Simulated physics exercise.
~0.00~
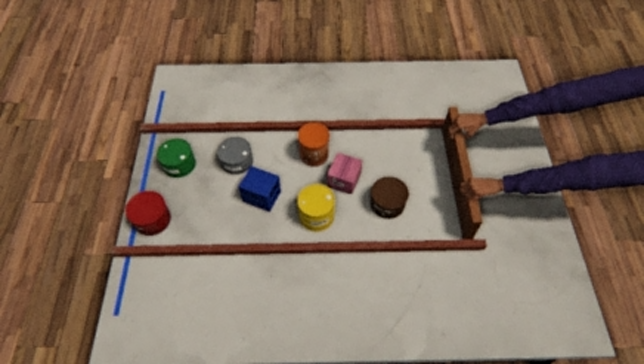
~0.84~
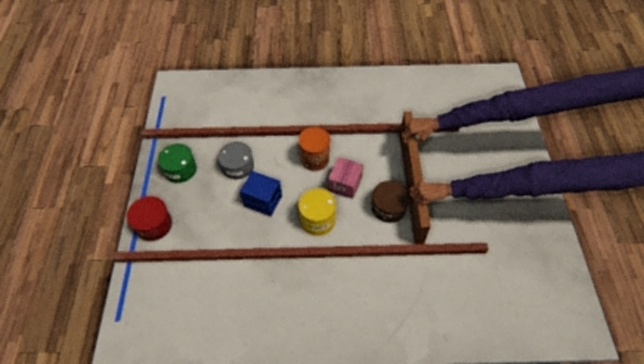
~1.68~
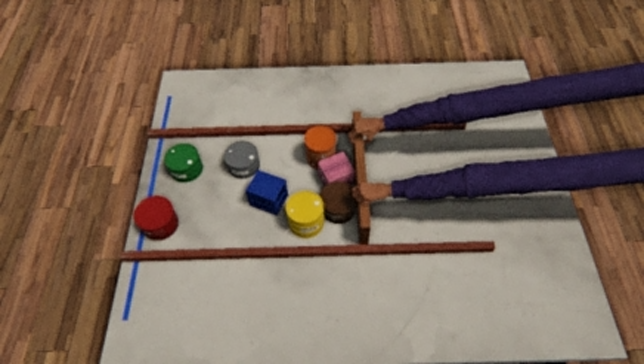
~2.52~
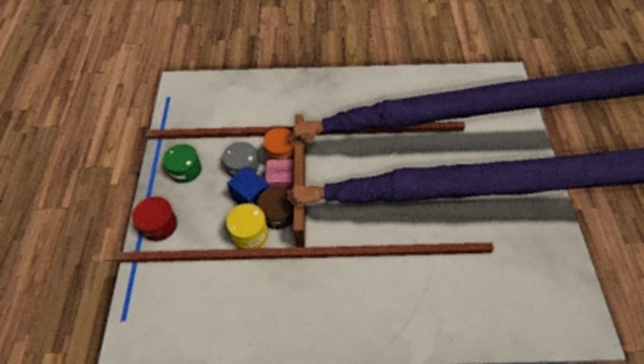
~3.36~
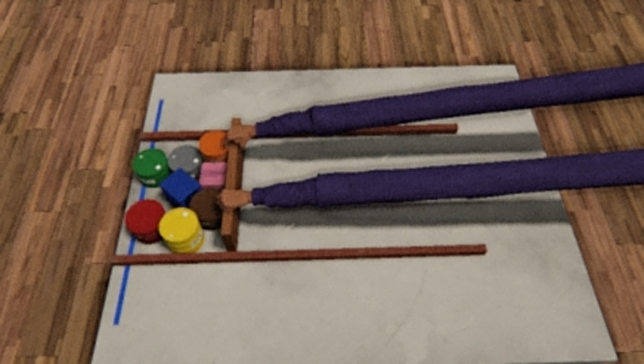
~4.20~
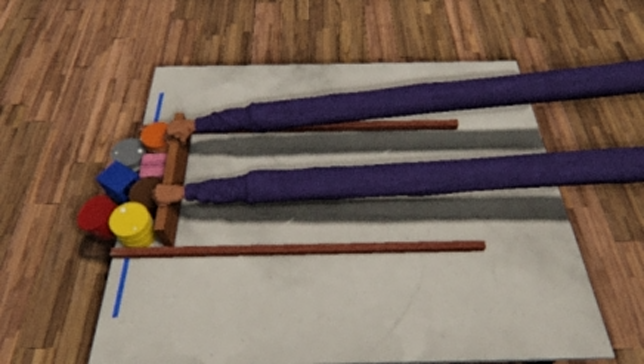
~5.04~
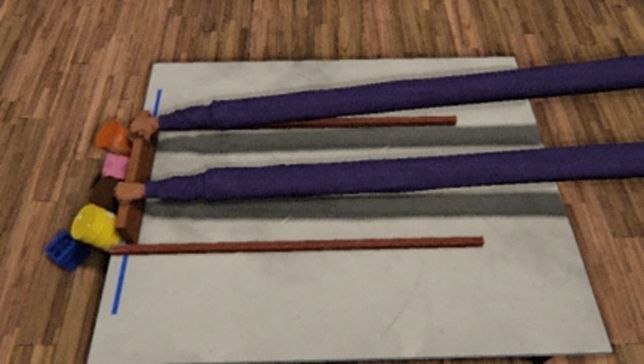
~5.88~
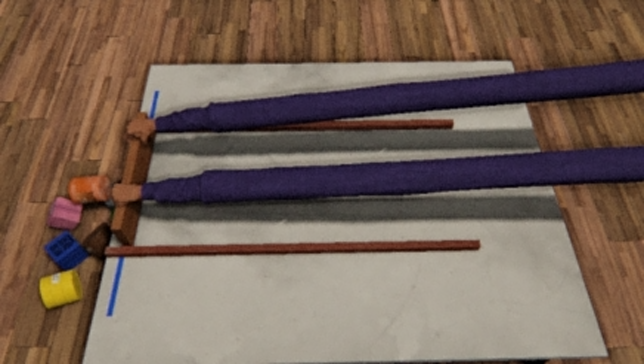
On a pale platform above a wooden floor, two purple-sleeved arms pushing a plank left, sweeping coloured blocks over the edge.
